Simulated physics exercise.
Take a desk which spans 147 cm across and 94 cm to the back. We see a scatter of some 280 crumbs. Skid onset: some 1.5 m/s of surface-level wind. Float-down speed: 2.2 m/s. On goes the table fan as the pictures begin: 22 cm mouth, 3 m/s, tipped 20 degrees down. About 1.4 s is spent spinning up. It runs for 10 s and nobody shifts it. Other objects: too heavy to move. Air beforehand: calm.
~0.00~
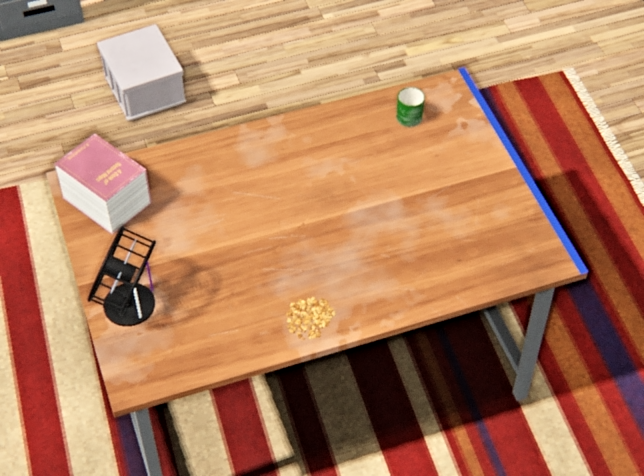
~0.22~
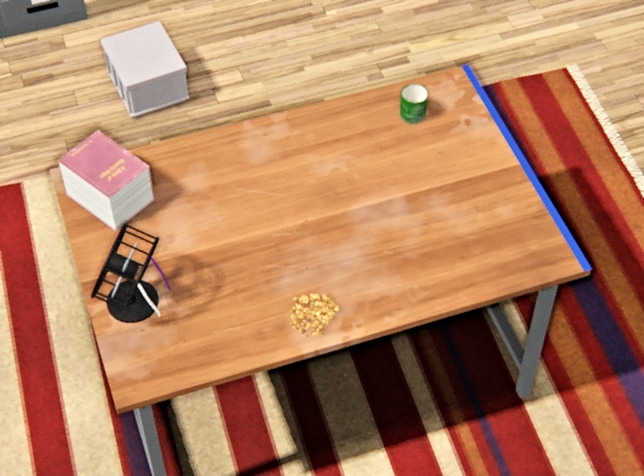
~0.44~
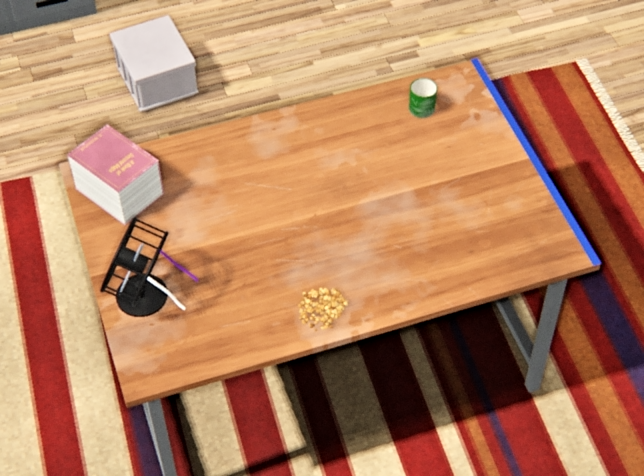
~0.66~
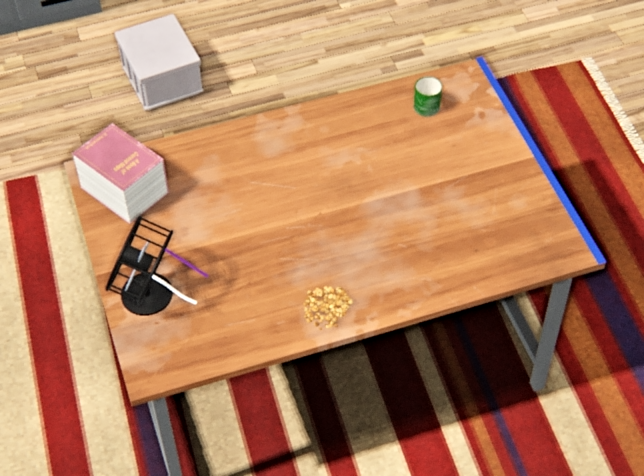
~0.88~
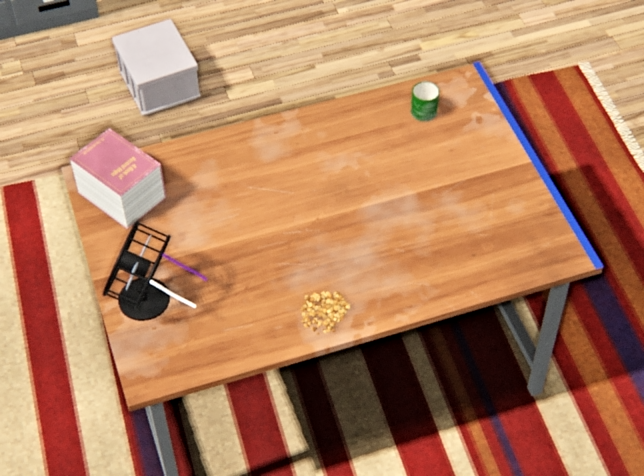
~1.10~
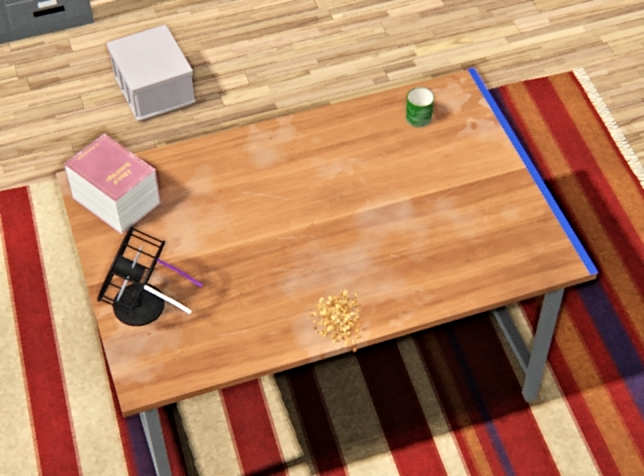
A wooden desk with a blue edge held books, a green mug, a small black fan and a pile of golden crumbs, which lay still until most of them shifted slightly to the right.
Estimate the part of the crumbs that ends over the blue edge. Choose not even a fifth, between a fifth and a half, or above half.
The portion ending up over the blue edge is smaller than one fifth.
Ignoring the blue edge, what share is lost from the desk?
Roughly 90 per cent.
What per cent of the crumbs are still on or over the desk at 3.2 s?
The remaining share is about 0 %.
After 2.0 s the count stands so, 6 % are over the blue edge.
After 3.2 s the count stands so, 6 % are over the blue edge.
After 5.5 s the count stands so, 6 % are over the blue edge.
After 10.0 s, at the end, 6 % are over the blue edge.
